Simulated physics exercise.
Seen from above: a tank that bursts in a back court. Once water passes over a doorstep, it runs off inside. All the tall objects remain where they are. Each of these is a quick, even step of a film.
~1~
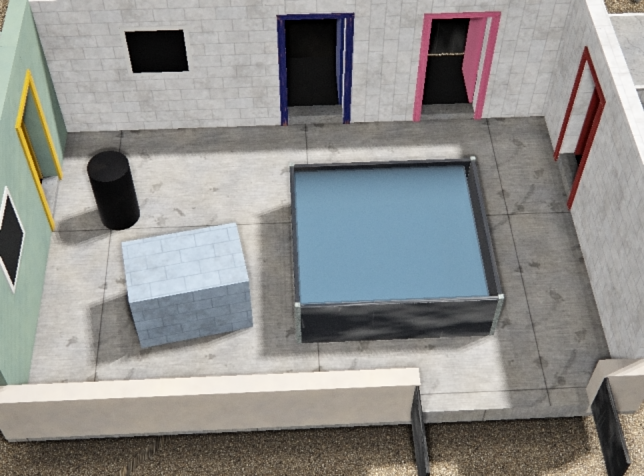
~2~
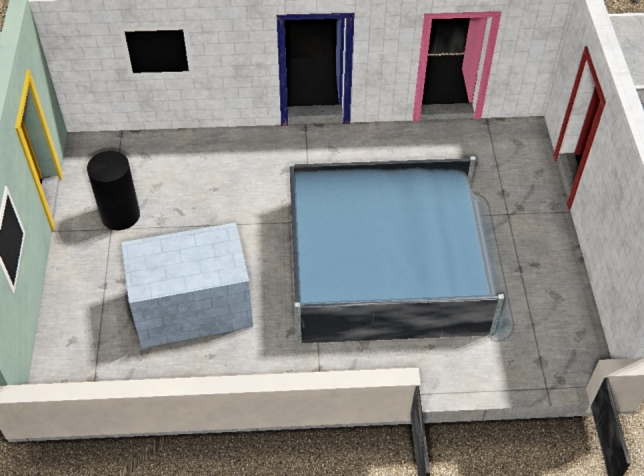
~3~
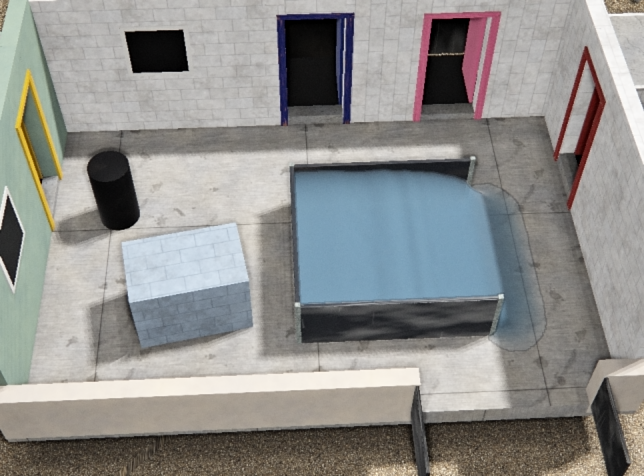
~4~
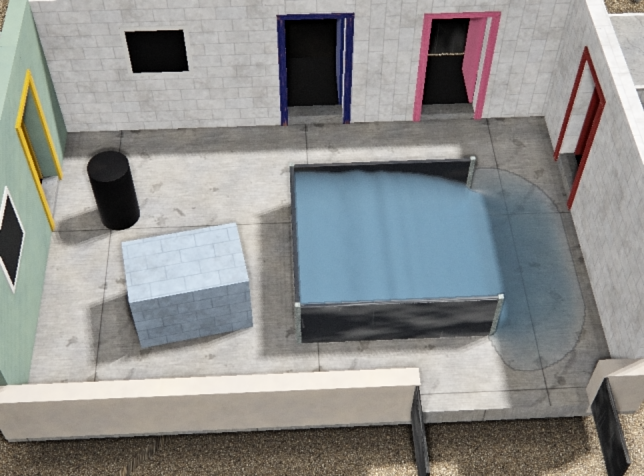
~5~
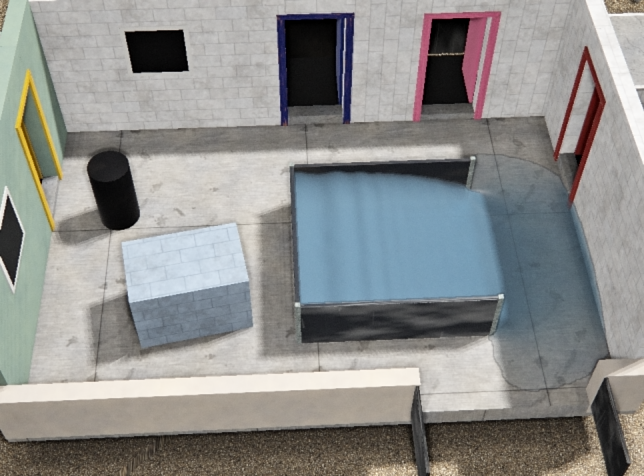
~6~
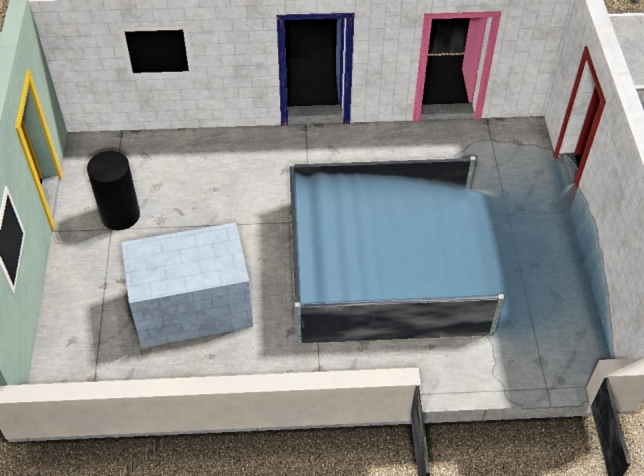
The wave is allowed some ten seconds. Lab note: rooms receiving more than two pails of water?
Blue door: Not over the line on that one; pink door: Over the line on that one; red door: Over the line on that one; yellow door: Over the line on that one.
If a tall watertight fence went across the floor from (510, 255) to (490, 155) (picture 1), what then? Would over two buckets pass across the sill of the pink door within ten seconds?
My guess is that the pink one exceeds the limit.
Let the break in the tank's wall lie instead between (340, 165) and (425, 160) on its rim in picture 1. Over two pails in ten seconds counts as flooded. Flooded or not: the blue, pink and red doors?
Well, the blue one breaks the limit, while the pink one breaks the limit and the red one stays within bounds.
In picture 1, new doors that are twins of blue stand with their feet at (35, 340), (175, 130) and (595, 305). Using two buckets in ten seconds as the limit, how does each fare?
Stays below the line; stays below the line; crosses the line.
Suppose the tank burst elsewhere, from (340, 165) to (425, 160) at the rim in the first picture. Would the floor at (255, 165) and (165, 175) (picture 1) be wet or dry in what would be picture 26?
Submerged, then submerged.
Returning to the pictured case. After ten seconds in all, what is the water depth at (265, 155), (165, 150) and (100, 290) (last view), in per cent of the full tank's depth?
In that order: 6, 14 and 10 per cent.
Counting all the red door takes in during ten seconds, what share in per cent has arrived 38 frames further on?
That share would be near 100 %.
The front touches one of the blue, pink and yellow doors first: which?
It is the pink one.
A moment on, water covers 20 % of the floor; the blue door not reached, the pink door not reached, the red door over two buckets in, the yellow door not reached.
Next, water covers 30 % of the floor; the blue door not reached, the pink door wet at the sill, nothing in, the red door far over two buckets in, the yellow door not reached.
Then, water covers 60 % of the floor; the blue door wet at the sill, nothing in, the pink door over two buckets in, the red door far over two buckets in, the yellow door not reached.
Later, water covers 90 % of the floor; the blue door wet at the sill, nothing in, the pink door far over two buckets in, the red door far over two buckets in, the yellow door over two buckets in.
In the end, water covers 90 % of the floor; the blue door wet at the sill, nothing in, the pink door far over two buckets in, the red door far over two buckets in, the yellow door far over two buckets in.
